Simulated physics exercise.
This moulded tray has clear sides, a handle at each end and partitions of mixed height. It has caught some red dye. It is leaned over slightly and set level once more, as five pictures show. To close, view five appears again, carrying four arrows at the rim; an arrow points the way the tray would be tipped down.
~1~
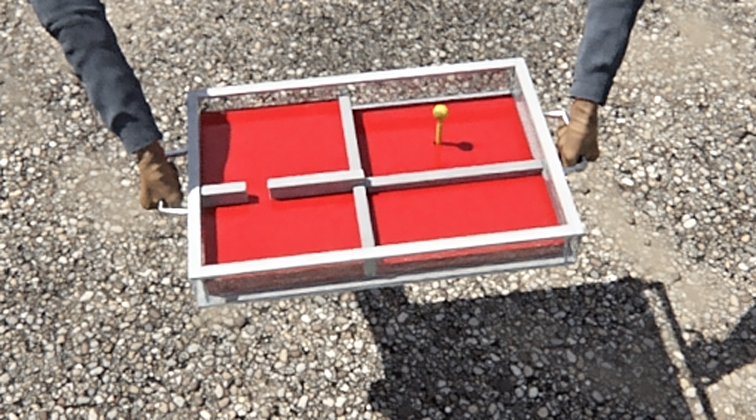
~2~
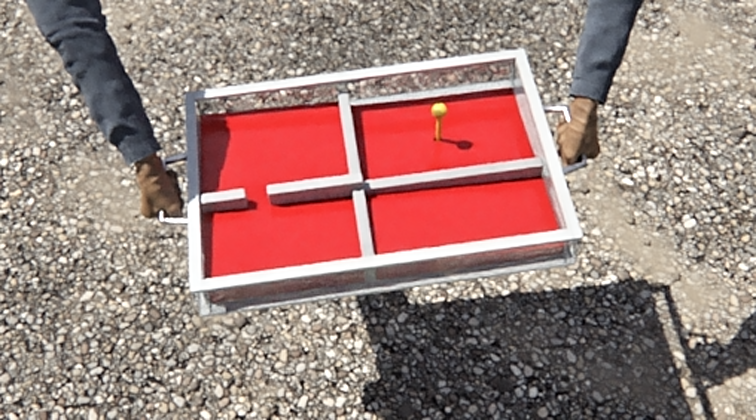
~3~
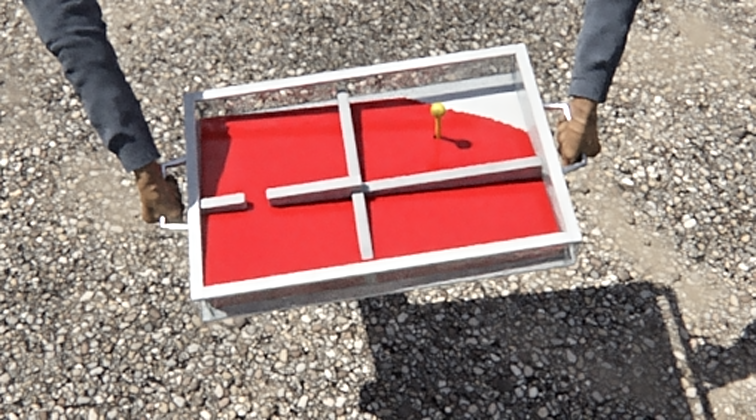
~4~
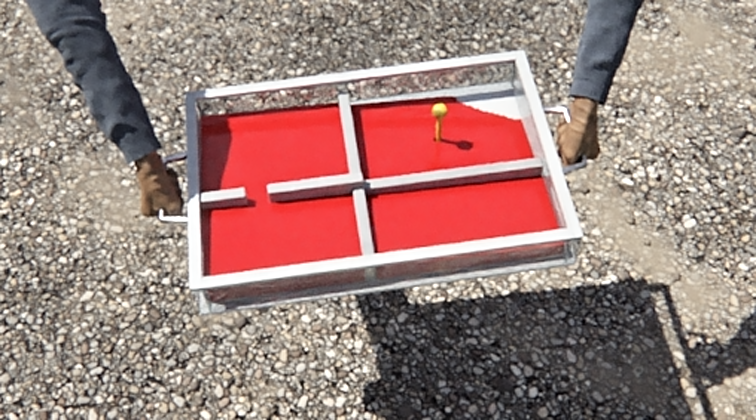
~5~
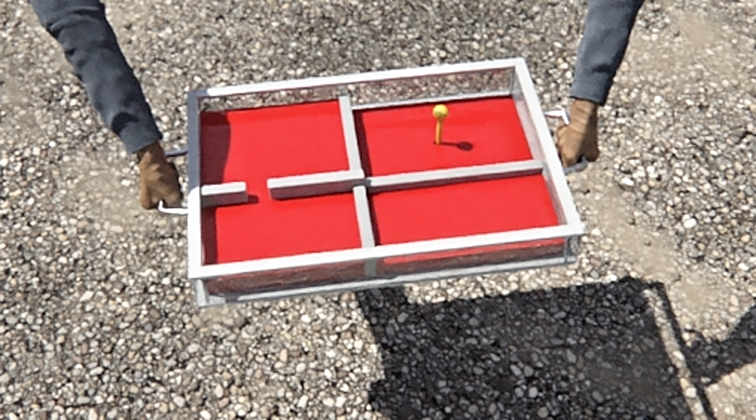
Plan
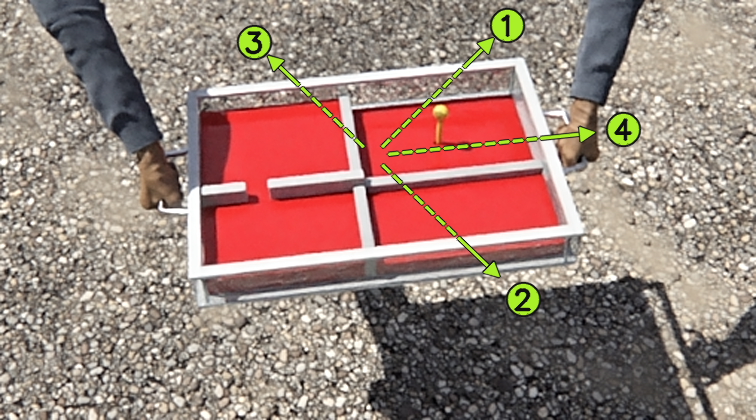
To begin with, two gloved hands hold a clear-sided, partitioned tray of red liquid level above gravel, a yellow peg standing in it. The hands tip it slightly down toward the front left, and the liquid draws off the back right corner, baring pale floor, then covers it again as they level the tray.
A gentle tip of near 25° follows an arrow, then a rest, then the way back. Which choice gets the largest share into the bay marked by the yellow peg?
Arrow 4 does it best.
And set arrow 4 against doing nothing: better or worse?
Better.
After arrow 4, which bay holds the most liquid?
That is the back right bay.
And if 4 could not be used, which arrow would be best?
The answer is 1.
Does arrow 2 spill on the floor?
Yes.
In lime, 1 ends at (489, 41); 2 ends at (495, 273); 3 ends at (272, 59); 4 ends at (589, 133).
Choosing 1, about 18 % of the liquid ends in the peg's bay; about 69 % goes over the rim.
Choosing 2, about 5 % of the liquid ends in the peg's bay; about 65 % goes over the rim.
Choosing 3, about 7 % of the liquid ends in the peg's bay; about 68 % goes over the rim.
Choosing 4, about 24 % of the liquid ends in the peg's bay; about 41 % goes over the rim.
